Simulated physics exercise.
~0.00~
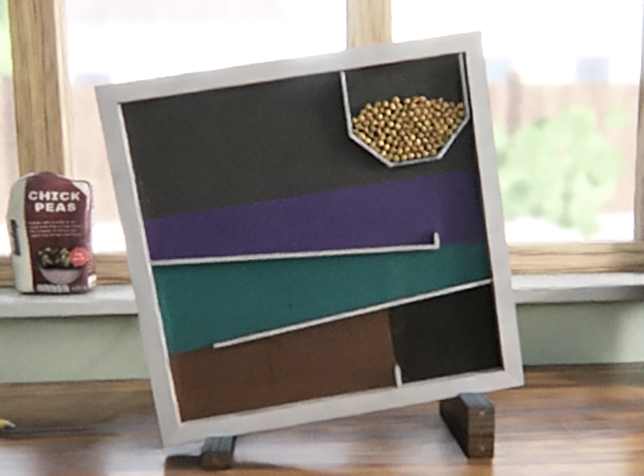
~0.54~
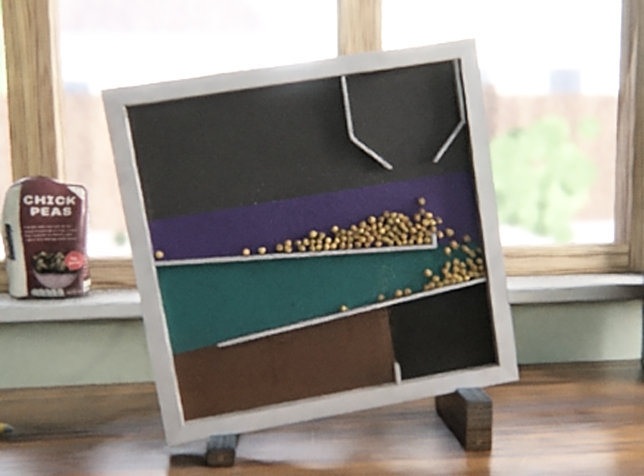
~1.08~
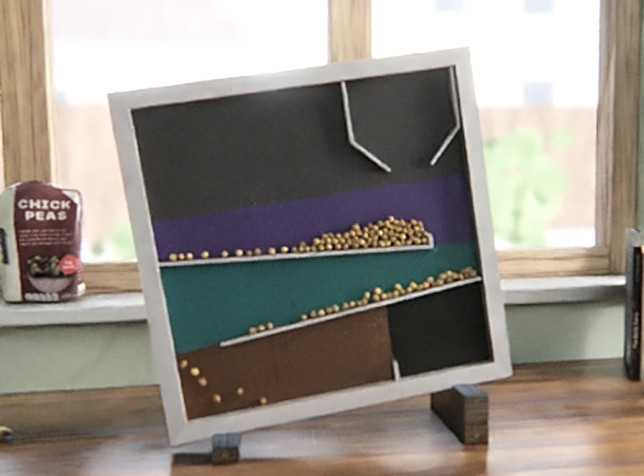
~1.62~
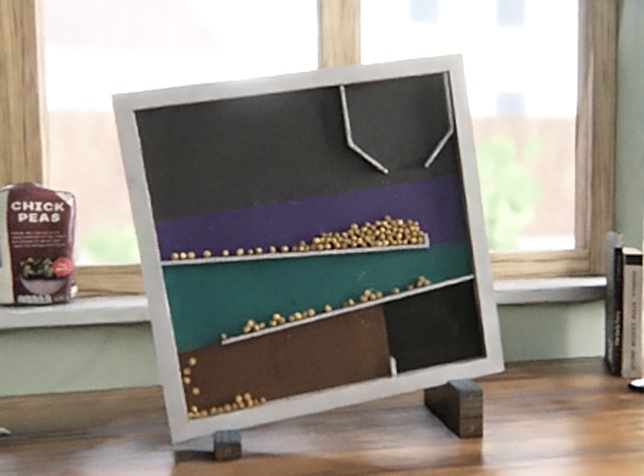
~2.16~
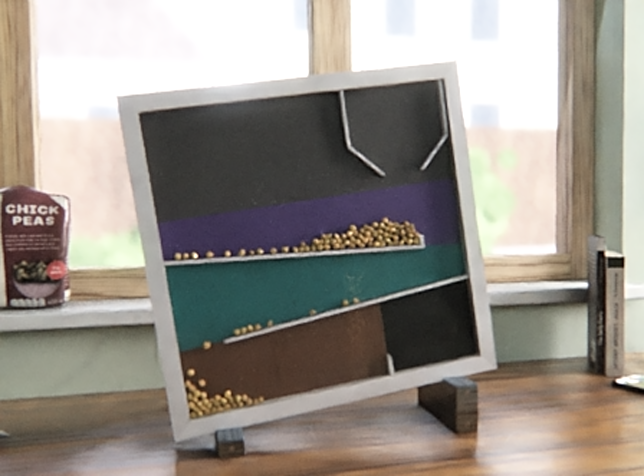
Golden beads drop from a hopper, most staying on the purple section, others reaching the brown.
